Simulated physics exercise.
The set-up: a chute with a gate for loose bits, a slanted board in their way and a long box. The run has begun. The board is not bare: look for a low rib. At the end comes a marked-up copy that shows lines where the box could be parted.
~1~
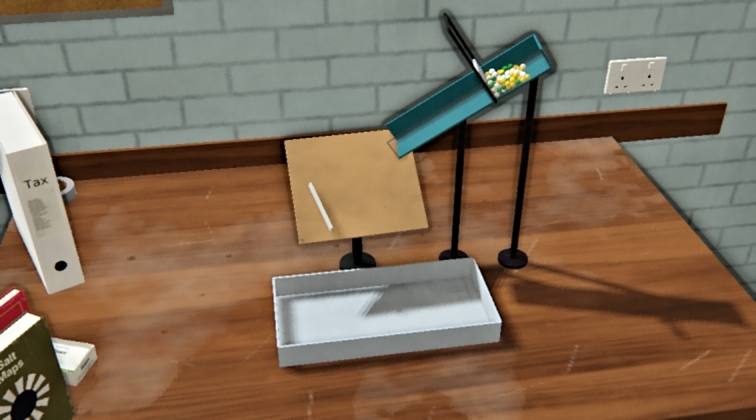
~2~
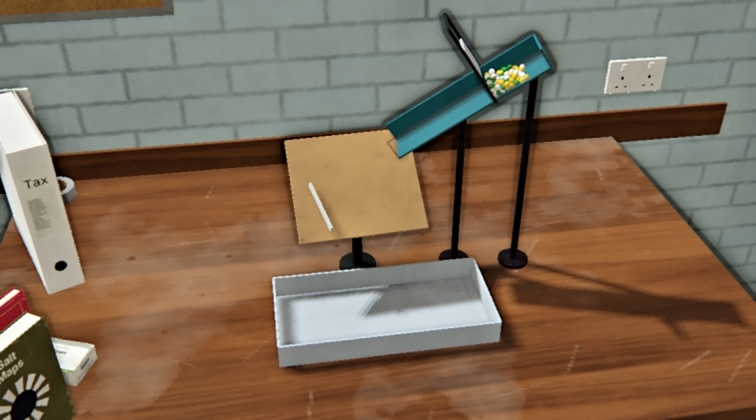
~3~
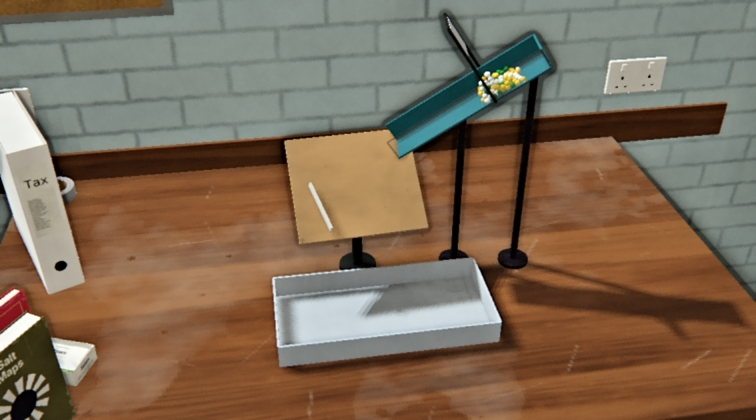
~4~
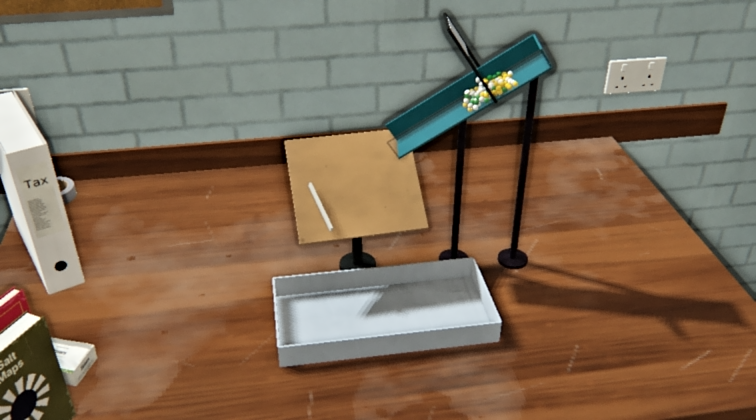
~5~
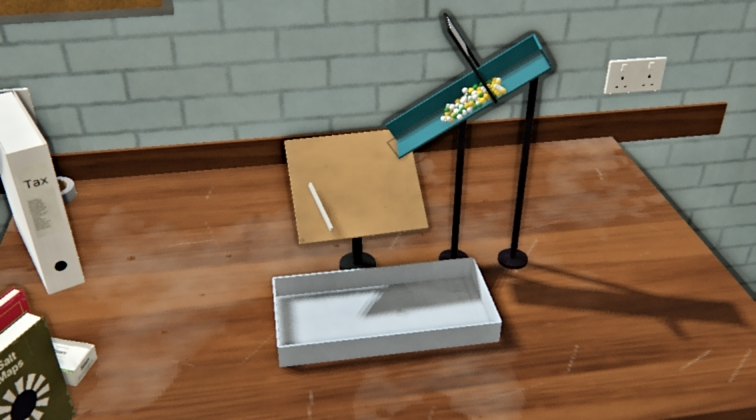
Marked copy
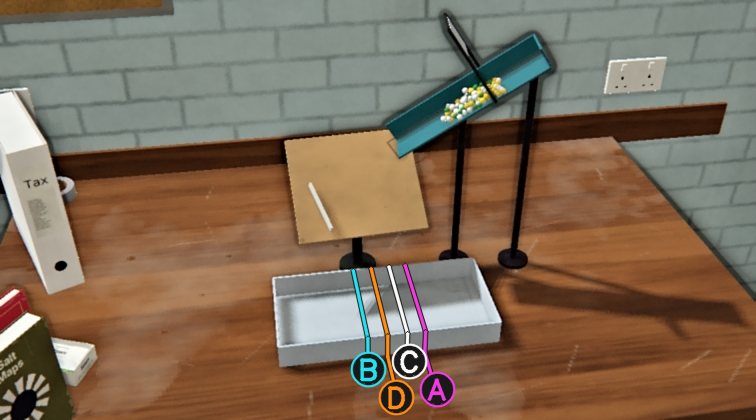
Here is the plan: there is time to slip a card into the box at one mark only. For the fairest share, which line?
It is B.
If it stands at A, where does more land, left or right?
The left side.
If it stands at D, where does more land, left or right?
The left side.
On the marked copy, line A crosses the front rim at (425, 330); line B crosses the front rim at (367, 337); line C crosses the front rim at (407, 332); line D crosses the front rim at (387, 335).
If A is chosen, of what is caught, nearly all on the left of the divider, a stray few on the right.
If B is chosen, of what is caught, about half on the left of the divider, about half on the right.
If C is chosen, of what is caught, nearly all on the left of the divider, a stray few on the right.
If D is chosen, of what is caught, nearly all on the left of the divider, a stray few on the right.
